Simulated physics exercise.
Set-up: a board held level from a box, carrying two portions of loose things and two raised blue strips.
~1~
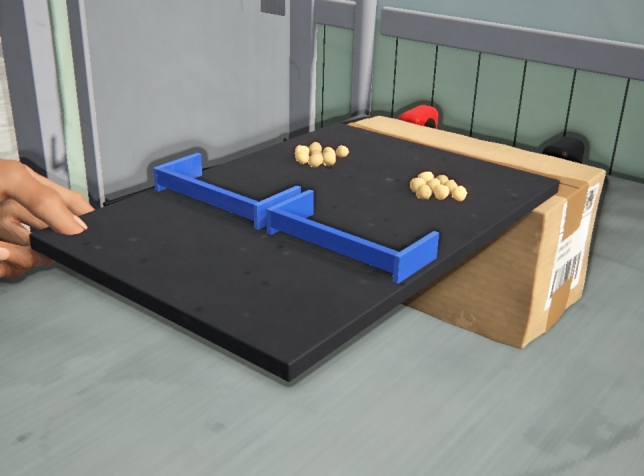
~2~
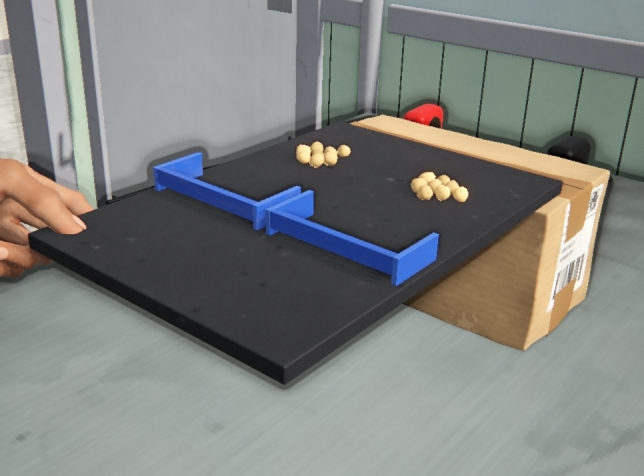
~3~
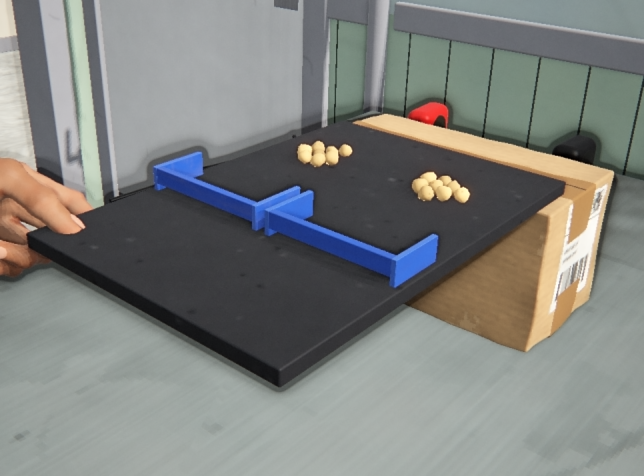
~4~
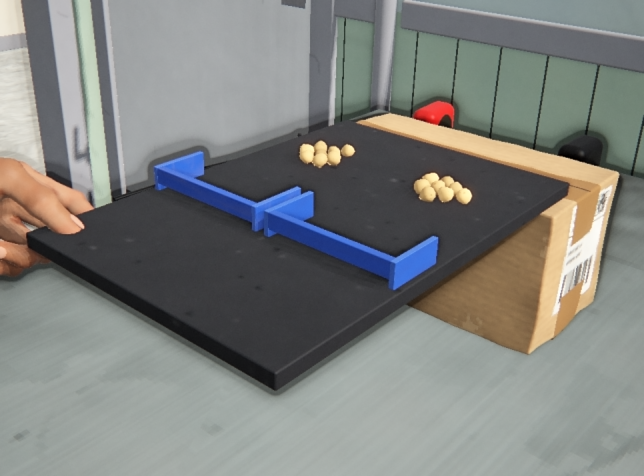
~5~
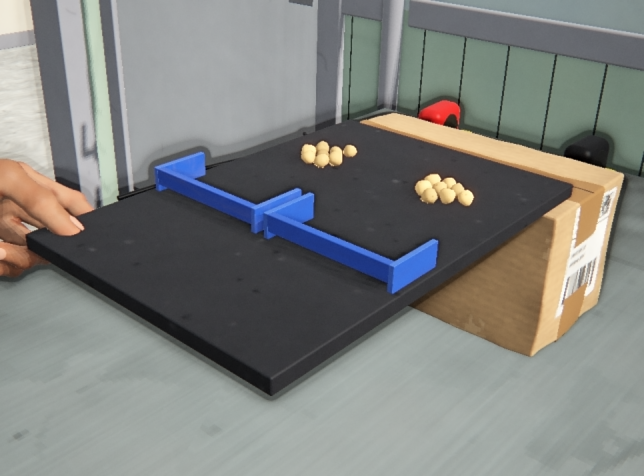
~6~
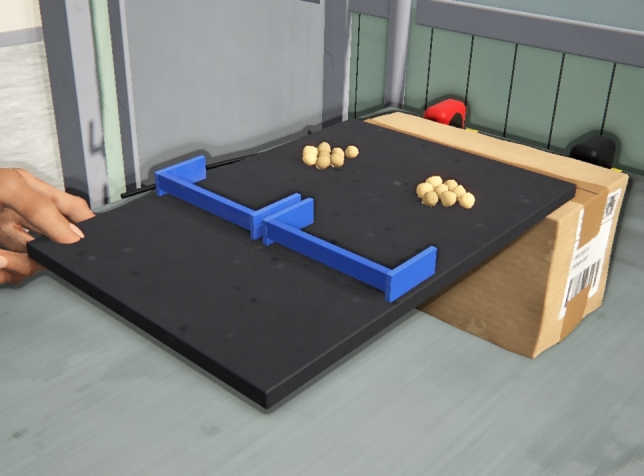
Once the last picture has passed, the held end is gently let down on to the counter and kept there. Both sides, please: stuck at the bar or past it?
Outcome: The nearer lot will most likely be blocked by the barrier, the farther lot will most likely be blocked by the barrier.
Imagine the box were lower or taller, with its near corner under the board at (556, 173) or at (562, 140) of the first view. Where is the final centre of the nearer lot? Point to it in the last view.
The middle should sit around (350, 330) in the first case and around (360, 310) in the second.
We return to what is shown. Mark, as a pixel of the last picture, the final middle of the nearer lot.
I'd put it at about (336, 348) when it all comes to rest.
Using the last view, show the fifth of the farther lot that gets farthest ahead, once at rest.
Roughly (235, 294).
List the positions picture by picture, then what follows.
The first picture shows held end of the board near (287, 358), level; box near (443, 220), nearly half as high as the board is long; nearer lot near (434, 186), a few dried chickpeas; farther lot near (316, 156), a few dried chickpeas; nearer gate near (332, 239), its slot lower than a piece; farther gate near (206, 193), its slot lower than a piece.
The second picture shows held end of the board near (283, 361), level; farther lot near (317, 155).
The third picture shows held end of the board near (279, 363), level; nearer lot near (436, 187).
The fourth picture shows held end of the board near (275, 366), level; farther lot near (320, 155).
The fifth picture shows held end of the board near (271, 371), level; nearer lot near (440, 190).
The sixth picture shows held end of the board near (267, 384), down by 2°; box near (458, 222); nearer lot near (441, 192), not moving; farther lot near (324, 157), not moving; nearer gate near (326, 253); farther gate near (205, 200).
Then, 0.30 s on from there, board sloping at 9°; nearer lot where it was; farther lot where it was.
Then, 0.68 s on from there, board sloping at 21°; nearer lot on its way down; farther lot on its way down.
Then, 1.09 s on from there, board resting at 27°; nearer lot has reached its gate; farther lot has reached its gate.
In the end, board resting at 27°; nearer lot gathered behind its gate; farther lot gathered behind its gate.
